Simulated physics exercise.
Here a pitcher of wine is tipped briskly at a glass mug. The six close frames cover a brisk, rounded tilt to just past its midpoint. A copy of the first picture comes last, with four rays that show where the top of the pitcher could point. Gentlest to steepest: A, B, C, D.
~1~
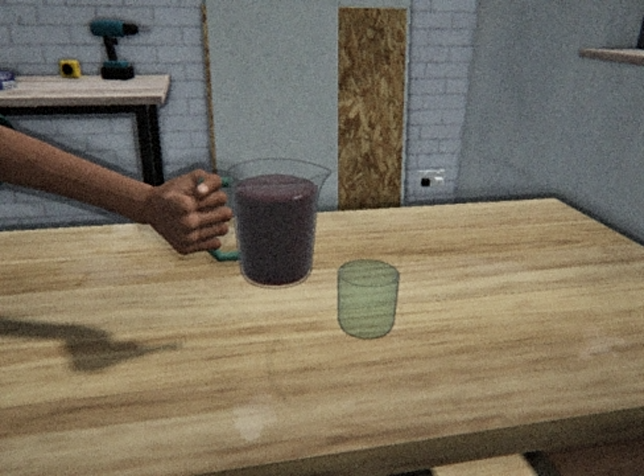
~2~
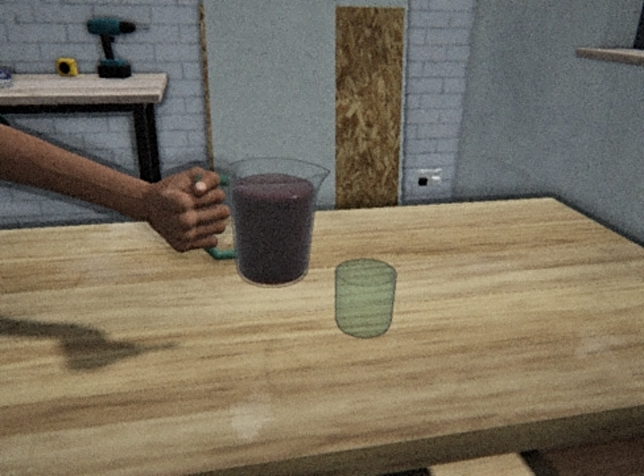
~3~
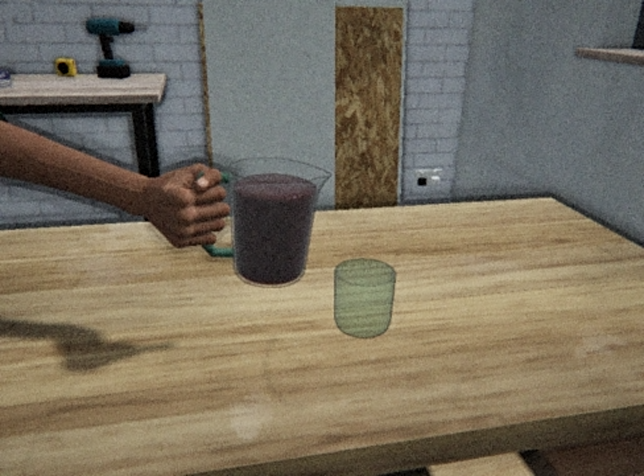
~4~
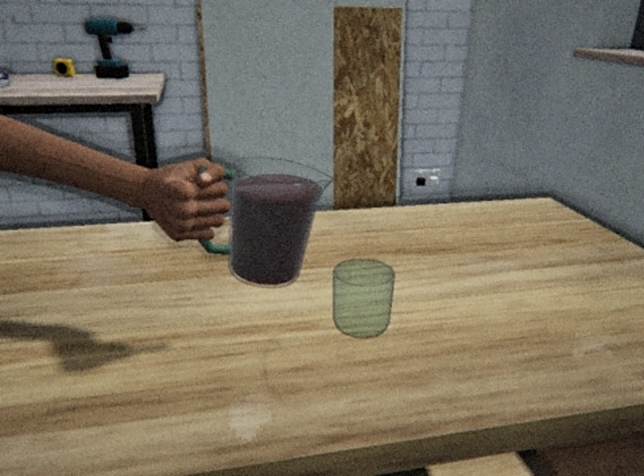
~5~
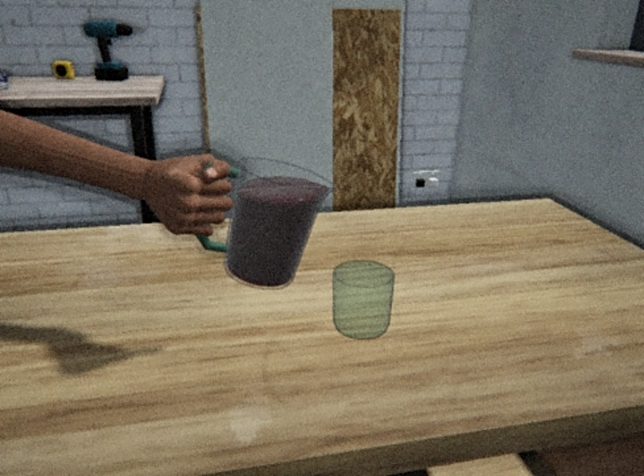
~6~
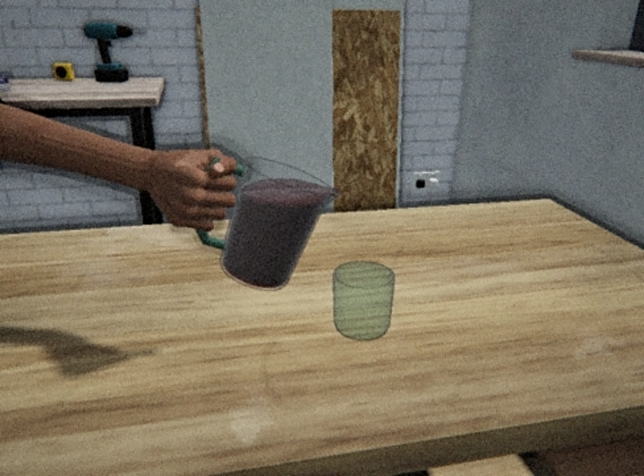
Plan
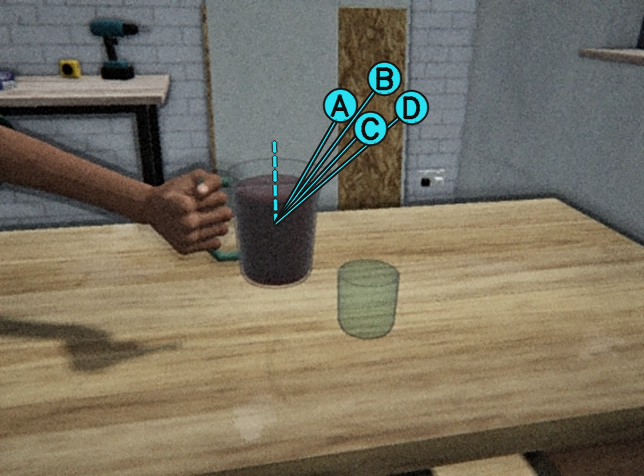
In a workshop, a hand holding a clear pitcher of dark liquid tilts it slightly rightward near an empty greenish glass.
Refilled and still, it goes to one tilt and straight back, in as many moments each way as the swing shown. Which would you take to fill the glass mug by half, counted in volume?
C is best.
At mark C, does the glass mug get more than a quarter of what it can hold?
Yes, it does.
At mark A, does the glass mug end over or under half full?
Under half.
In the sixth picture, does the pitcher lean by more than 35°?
No.
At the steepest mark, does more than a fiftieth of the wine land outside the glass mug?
No, it does not.
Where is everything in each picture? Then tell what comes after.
In the first picture, upright, lip at (329, 171); rim of the glass mug round (369, 272); nothing has left yet.
In the second picture, upright, lip at (328, 171); nothing has left yet.
In the third picture, tipped about 4°, lip at (329, 173); nothing has left yet.
In the fourth picture, tipped about 9°, lip at (332, 178); nothing has left yet.
In the fifth picture, tipped about 14°, lip at (335, 186); nothing has left yet.
In the sixth picture, tipped about 20°, lip at (338, 193); nothing has left yet.
On the marked copy, A at (334, 122); B at (373, 91); C at (355, 138); D at (398, 117).
For mark A, the glass mug ends with about 19 % of what it can hold.
For mark B, the glass mug ends with about 33 % of what it can hold.
For mark C, the glass mug ends with about 49 % of what it can hold.
For mark D, the glass mug ends with about 67 % of what it can hold.
